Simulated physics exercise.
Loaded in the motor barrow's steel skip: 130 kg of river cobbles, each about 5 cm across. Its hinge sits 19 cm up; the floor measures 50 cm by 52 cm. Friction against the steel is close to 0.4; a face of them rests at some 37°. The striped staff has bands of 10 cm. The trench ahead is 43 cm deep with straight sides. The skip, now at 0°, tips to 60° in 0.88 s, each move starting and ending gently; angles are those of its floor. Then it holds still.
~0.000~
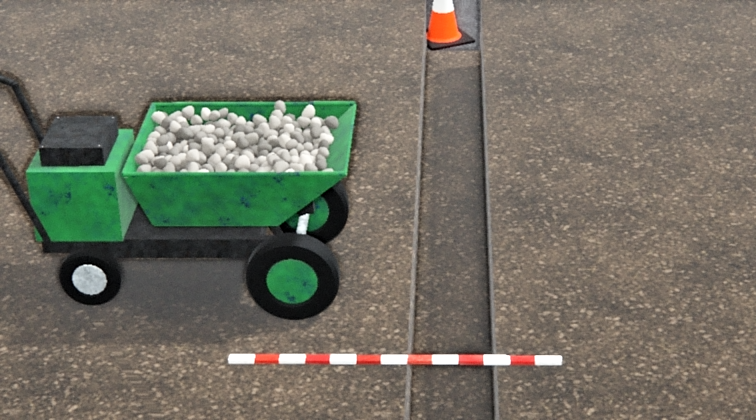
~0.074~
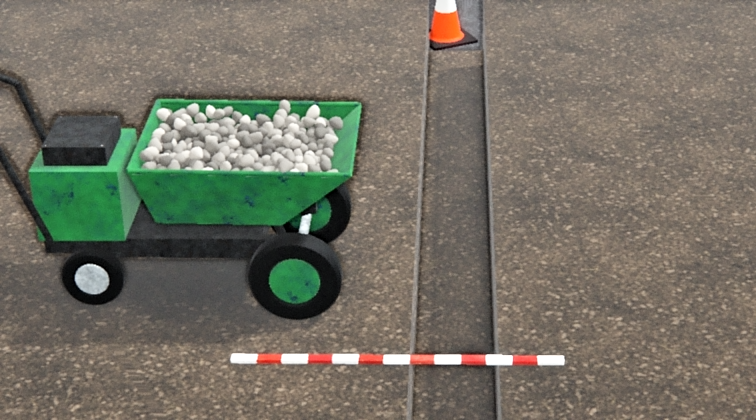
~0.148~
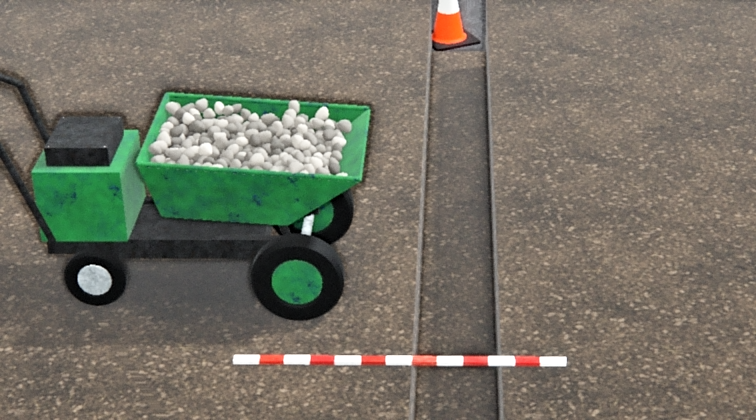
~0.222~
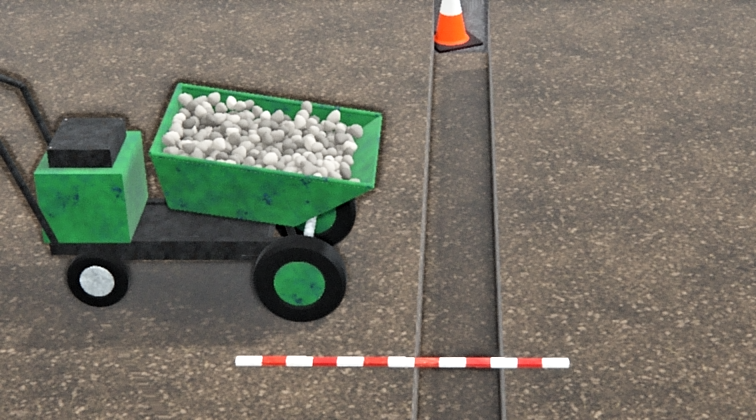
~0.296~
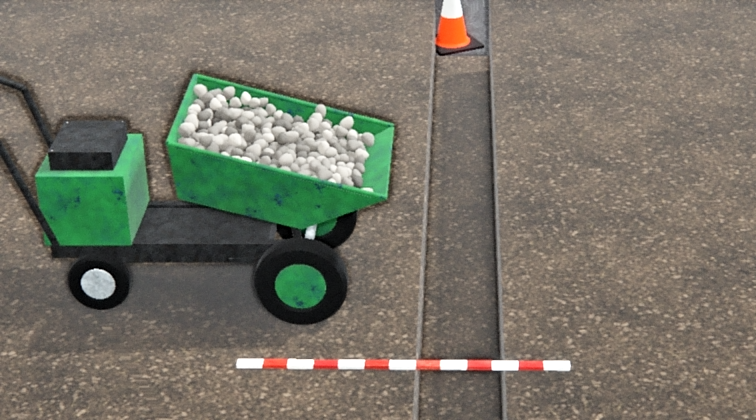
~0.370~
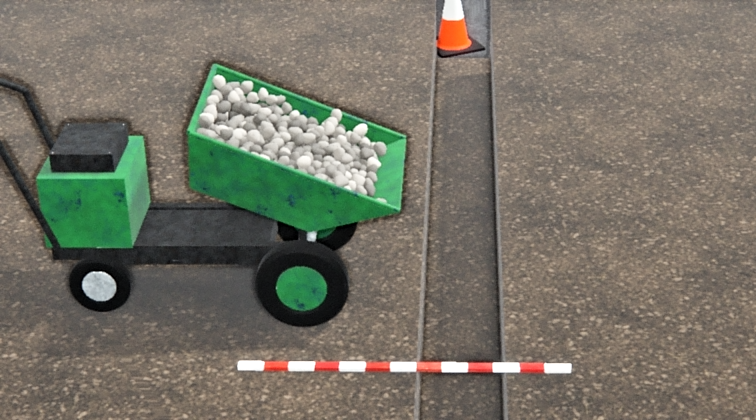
A green motor barrow's skip, loaded with pale rounded stones, lifted gently at its left end and tilted down toward the right, beside a trench with an orange cone and a red-and-white striped staff.
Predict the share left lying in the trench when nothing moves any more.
Close to 76 in a hundred.
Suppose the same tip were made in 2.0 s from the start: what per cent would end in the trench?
Then about 85 per cent.
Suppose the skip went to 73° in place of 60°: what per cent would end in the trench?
It would be near 80 per cent.
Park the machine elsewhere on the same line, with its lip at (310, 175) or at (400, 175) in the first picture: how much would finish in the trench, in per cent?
First some 95, then 25 per cent.
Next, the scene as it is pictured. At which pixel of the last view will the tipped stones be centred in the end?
Their middle is at about (481, 351).
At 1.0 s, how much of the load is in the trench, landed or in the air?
About 20 per cent by then.
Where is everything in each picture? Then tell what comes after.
In the first frame, the skip is at 0°, its lip at (345, 174); the top of the load is at (229, 120).
In the second frame, the skip is at 1°, its lip at (351, 175); the top of the load is at (214, 118); the stones move at 0.3 m/s on average.
In the third frame, the skip is at 5°, its lip at (360, 180); the top of the load is at (203, 118); the stones move at 0.5 m/s on average.
The fourth frame shows lip at (373, 187), floor tilted 10°, highest stones at (194, 113); the stones move at 0.6 m/s on average.
In the fifth frame, the skip is at 16°, its lip at (386, 198); the top of the load is at (206, 103); the stones move at 0.8 m/s on average.
The sixth frame shows lip at (399, 211), floor tilted 23°, highest stones at (220, 96); the stones move at 0.8 m/s on average.
After 0.7 s the floor is at 51°; 100 % in the skip; the foremost stones are at (414, 213).
After 1.0 s the floor is at 60°; 80 % in the skip, 19 % in the trench; the foremost stones are at (499, 297).
After 1.3 s the floor is at 60°; 34 % in the skip, 43 % in the trench, 23 % past the trench; the foremost stones are at (622, 284).
After 3.3 s the floor is at 60°; 0 % in the skip, 76 % in the trench, 24 % past the trench; the foremost stones are past the picture's edge.
